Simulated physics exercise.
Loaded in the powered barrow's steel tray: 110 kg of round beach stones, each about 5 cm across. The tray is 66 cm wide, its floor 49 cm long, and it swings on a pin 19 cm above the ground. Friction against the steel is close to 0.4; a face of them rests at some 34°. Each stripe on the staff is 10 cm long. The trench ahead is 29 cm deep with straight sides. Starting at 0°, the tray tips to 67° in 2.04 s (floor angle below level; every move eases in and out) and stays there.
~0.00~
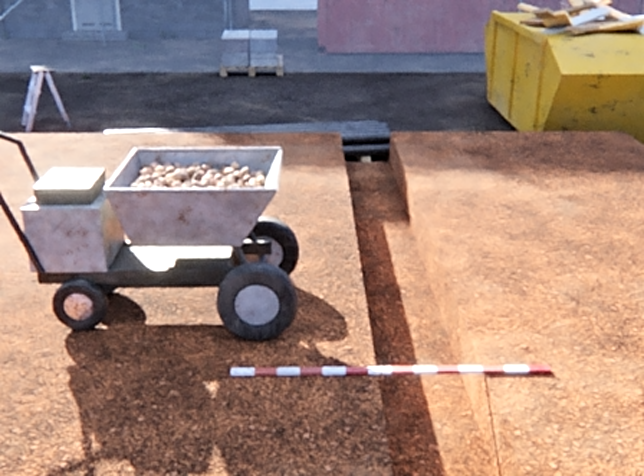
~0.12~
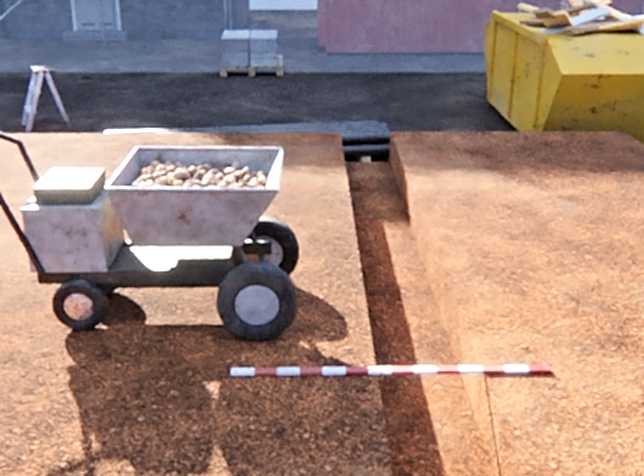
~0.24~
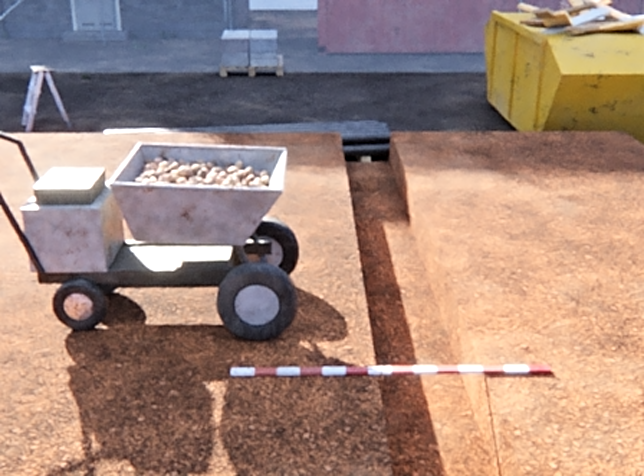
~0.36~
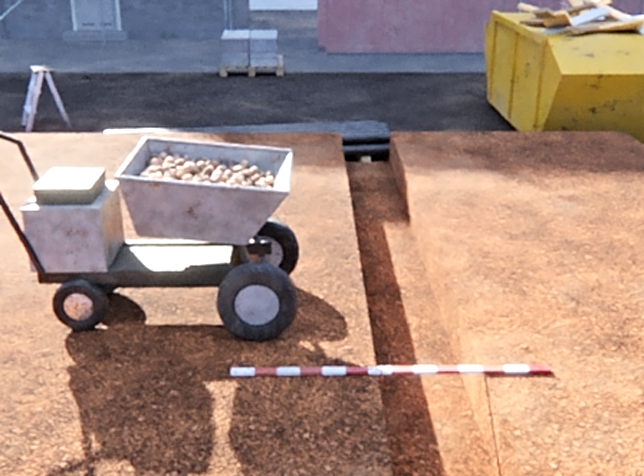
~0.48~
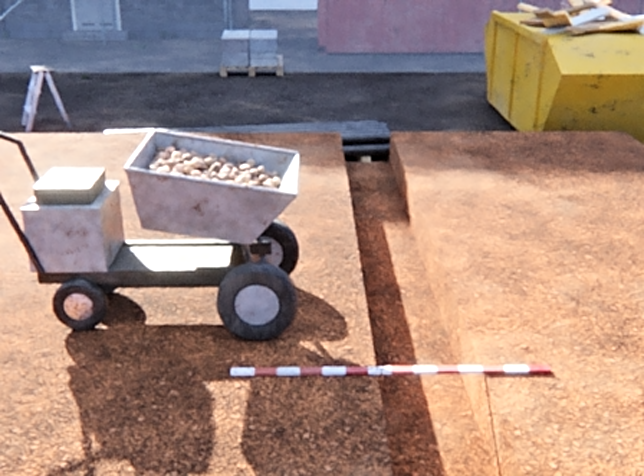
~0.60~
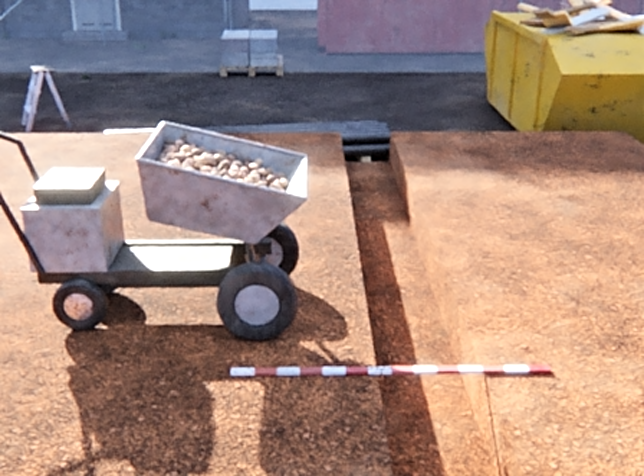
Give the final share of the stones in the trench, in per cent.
Roughly 97 per cent ends in the trench.
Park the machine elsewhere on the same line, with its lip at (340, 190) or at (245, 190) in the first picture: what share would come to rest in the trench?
Near 60 per cent from the first place, 90 from the second.
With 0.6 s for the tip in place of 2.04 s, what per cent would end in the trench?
In that case some 85 per cent.
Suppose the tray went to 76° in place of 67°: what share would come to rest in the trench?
Then about 100 per cent.
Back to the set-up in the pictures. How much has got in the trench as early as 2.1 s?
About 45 per cent by then.
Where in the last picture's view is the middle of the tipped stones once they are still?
Their middle is at about (411, 346).
After 1.5 s the floor is at 57°; 99 % in the tray, 1 % in the trench; the foremost stones are at (382, 244).
After 2.1 s the floor is at 67°; 54 % in the tray, 46 % in the trench; the foremost stones are at (455, 358).
After 2.5 s the floor is at 67°; 34 % in the tray, 66 % in the trench; the foremost stones are at (456, 357).
After 4.4 s the floor is at 67°; 3 % in the tray, 97 % in the trench; the foremost stones are at (455, 348).
